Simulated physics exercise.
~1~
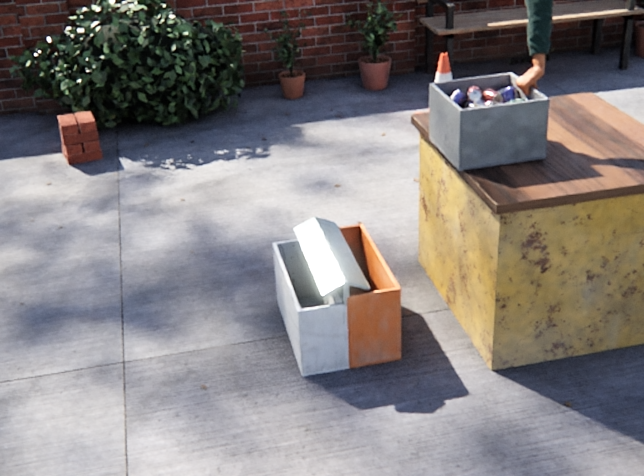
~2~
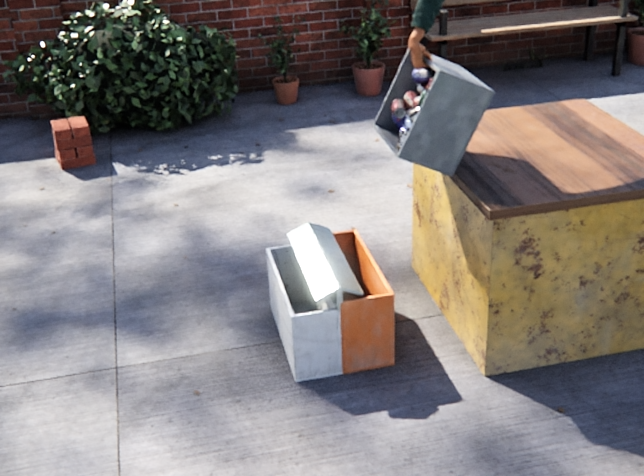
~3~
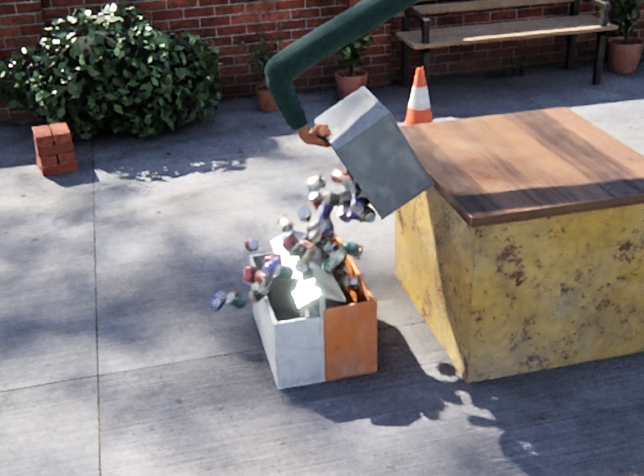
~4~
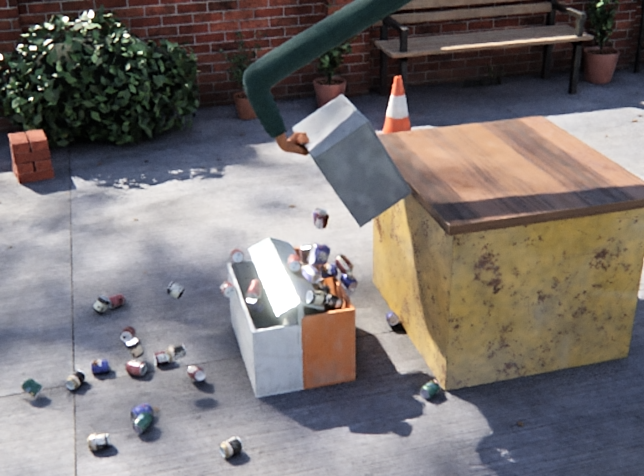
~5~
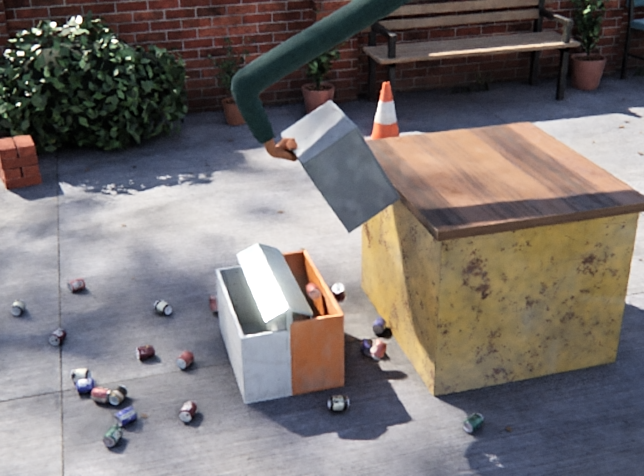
The footage shows a hand tipping a grey crate of mini cans over the edge of a wood-topped bench, spilling them onto a splitter above an orange tote and white trough. Some land inside, while others bounce out and finish scattered across the paving, many beyond the trough.
